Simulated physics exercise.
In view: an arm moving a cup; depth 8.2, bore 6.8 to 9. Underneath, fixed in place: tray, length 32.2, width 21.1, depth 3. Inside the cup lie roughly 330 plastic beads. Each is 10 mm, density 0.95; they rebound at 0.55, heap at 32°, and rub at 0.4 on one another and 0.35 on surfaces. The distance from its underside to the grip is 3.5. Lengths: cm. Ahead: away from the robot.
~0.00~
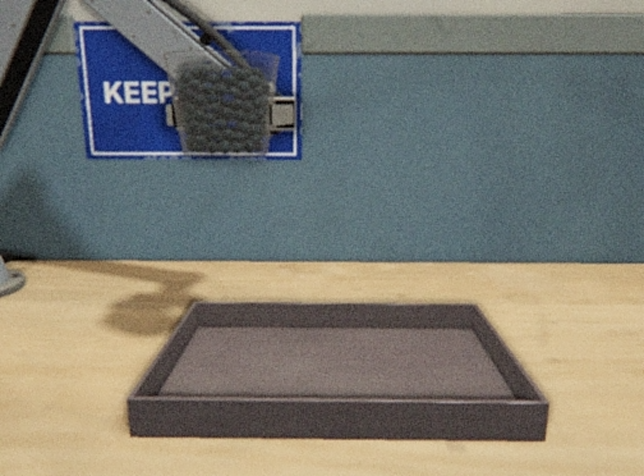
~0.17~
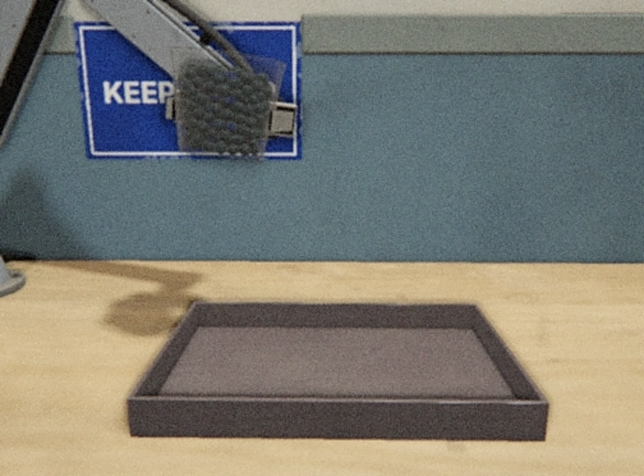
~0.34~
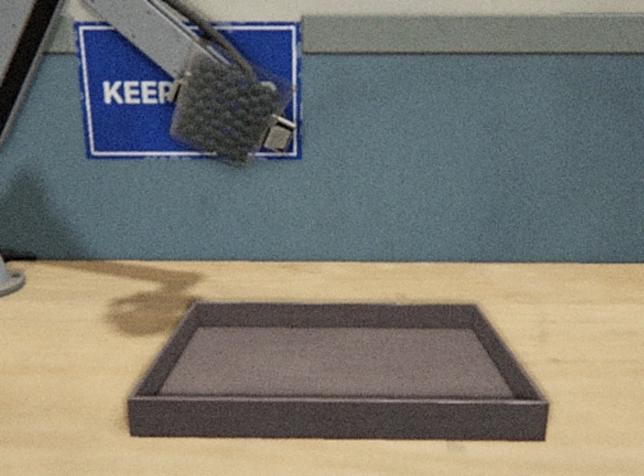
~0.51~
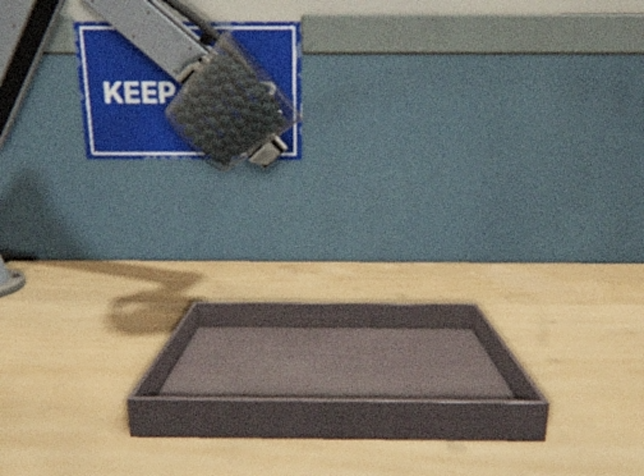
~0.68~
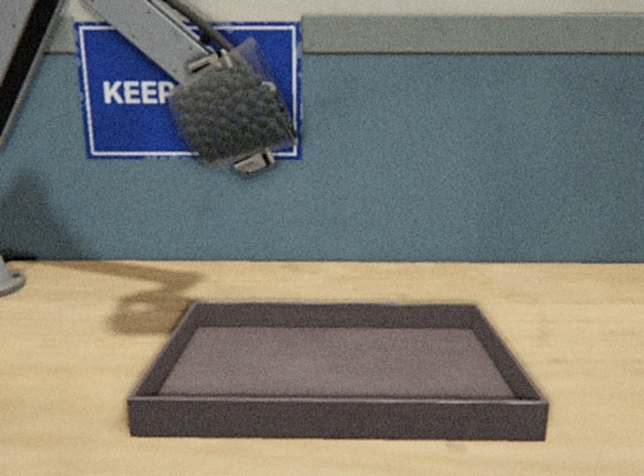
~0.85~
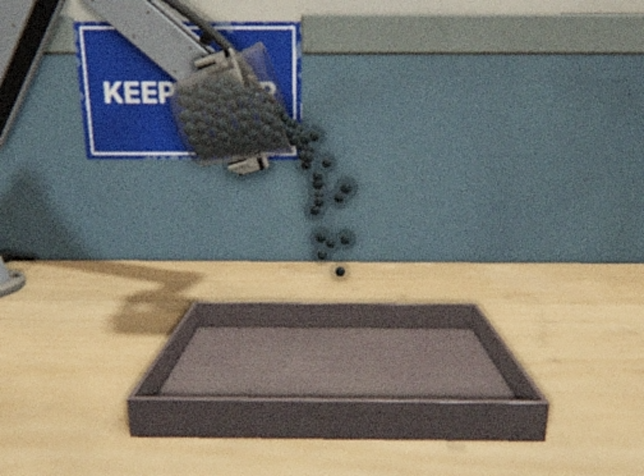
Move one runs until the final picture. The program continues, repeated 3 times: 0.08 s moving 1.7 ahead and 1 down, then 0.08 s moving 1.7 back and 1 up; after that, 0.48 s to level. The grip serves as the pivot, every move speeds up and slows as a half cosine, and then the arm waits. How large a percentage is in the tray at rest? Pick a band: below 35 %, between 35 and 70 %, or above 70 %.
The share falls between 35 and 70 %.
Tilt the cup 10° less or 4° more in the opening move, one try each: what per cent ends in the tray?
30 and 60 %.
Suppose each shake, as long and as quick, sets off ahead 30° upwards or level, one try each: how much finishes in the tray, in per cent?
First try about 70 %, second try about 65 %.
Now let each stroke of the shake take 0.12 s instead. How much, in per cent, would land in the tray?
The share would be near 45 %.
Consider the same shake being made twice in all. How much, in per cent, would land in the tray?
It would then be around 45 per cent.
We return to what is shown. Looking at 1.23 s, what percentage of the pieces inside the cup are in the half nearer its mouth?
Something like 45 percent sits in that half.
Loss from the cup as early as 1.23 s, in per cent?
I'd put it at some 40 per cent at that point.
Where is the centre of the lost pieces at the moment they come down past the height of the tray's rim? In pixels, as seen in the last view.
Their middle sits near (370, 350).
By 1.23 s, tilted 74° forward, highest piece 25 above the table; 206 in the cup, 84 in the tray, 1 on the table or floor, 39 in flight or on a rim.
By 1.62 s, tilted 26° forward, highest piece 28 above the table; 164 in the cup, 159 in the tray, 2 on the table or floor, 5 in flight or on a rim.
By 2.01 s, level, highest piece 27 above the table; 164 in the cup, 164 in the tray, 2 on the table or floor.
By 3.06 s, level, highest piece 27 above the table; 164 in the cup, 164 in the tray, 2 on the table or floor.
Final count, 164 in the cup, 164 in the tray, 2 on the table or floor. That is 50 % in the tray.
